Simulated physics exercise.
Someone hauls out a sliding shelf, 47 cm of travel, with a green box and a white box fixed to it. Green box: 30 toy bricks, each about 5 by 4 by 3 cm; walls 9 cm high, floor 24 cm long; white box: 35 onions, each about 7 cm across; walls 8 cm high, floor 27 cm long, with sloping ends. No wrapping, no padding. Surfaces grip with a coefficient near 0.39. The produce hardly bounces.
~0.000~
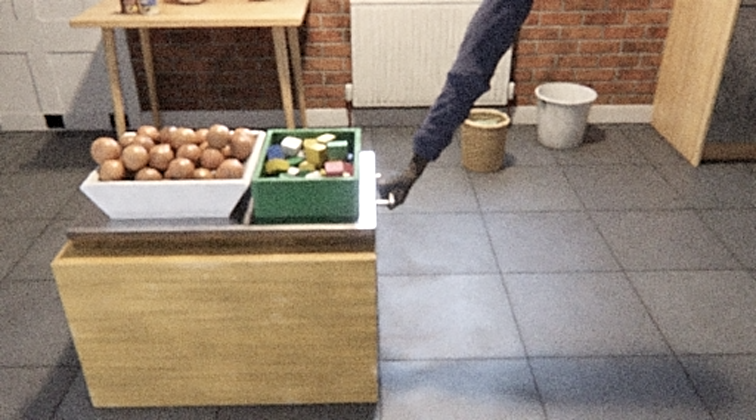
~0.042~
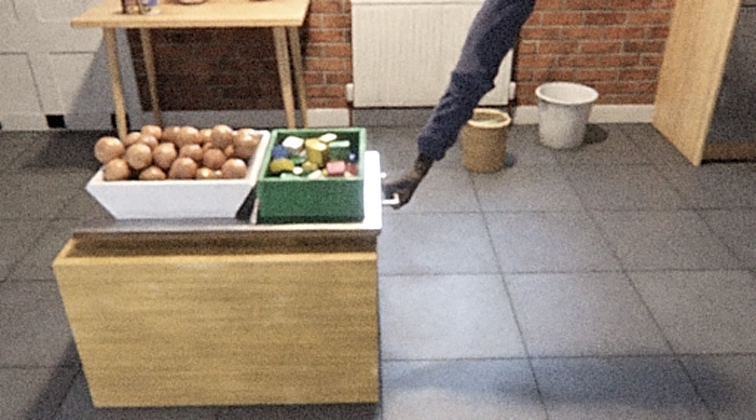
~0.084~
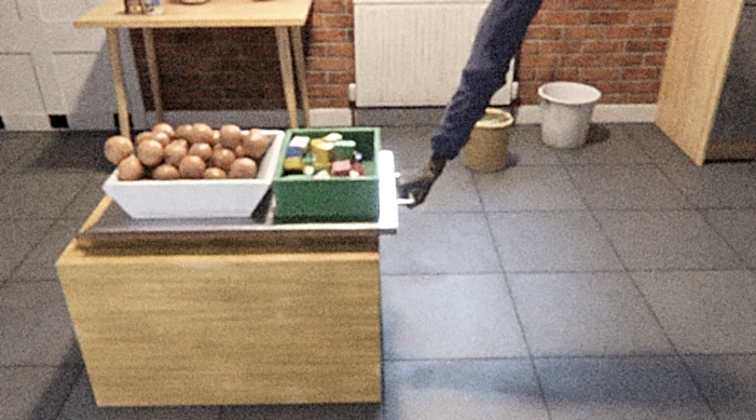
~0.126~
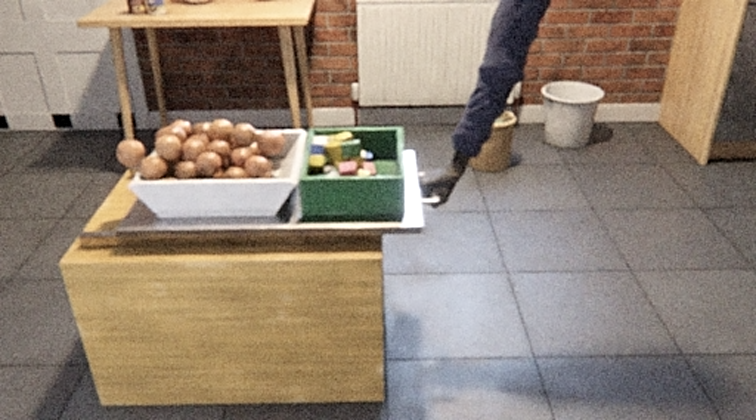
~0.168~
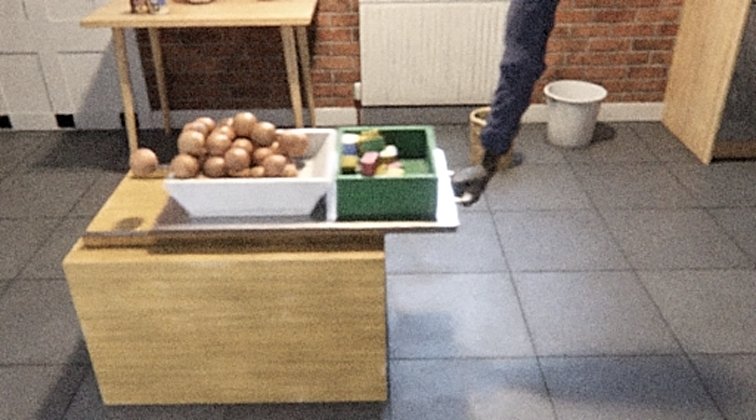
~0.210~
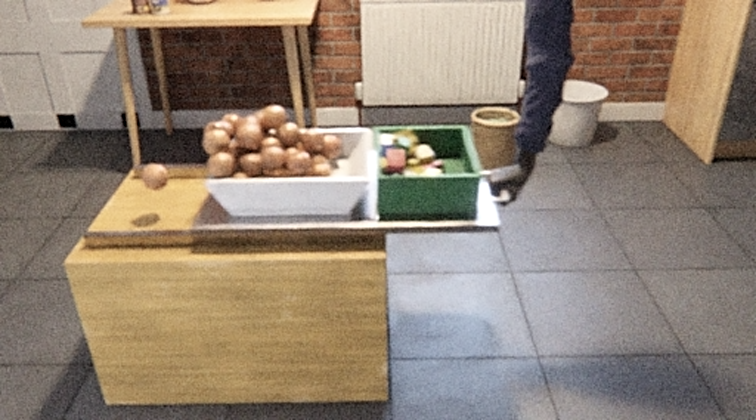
A hand pulls a shelf holding two boxes rightward, and one onion leaves the white box.
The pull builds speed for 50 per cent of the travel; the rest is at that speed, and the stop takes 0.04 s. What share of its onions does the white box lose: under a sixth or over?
Out of the white box go over a sixth of the onions.
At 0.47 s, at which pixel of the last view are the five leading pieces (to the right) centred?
Near (537, 146).
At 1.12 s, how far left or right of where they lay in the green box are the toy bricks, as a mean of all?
Some 2 cm rightwards.
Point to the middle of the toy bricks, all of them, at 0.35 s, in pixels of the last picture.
Around (512, 166).
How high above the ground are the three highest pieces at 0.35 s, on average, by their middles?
About 70 cm.
After 0.27 s, the shelf hits its stop.
After 0.35 s, the green box has all 30 and the white box is down by 5 of 35.
After 0.47 s, the green box has all 30 and the white box is down by 10 of 35.
After 0.69 s, the green box is down by 2 of 30 and the white box is down by 13 of 35.
Final count (at 1.12 s), the green box is down by 2 of 30 and the white box is down by 14 of 35. Asked share, 14 of 35, 40 per cent.
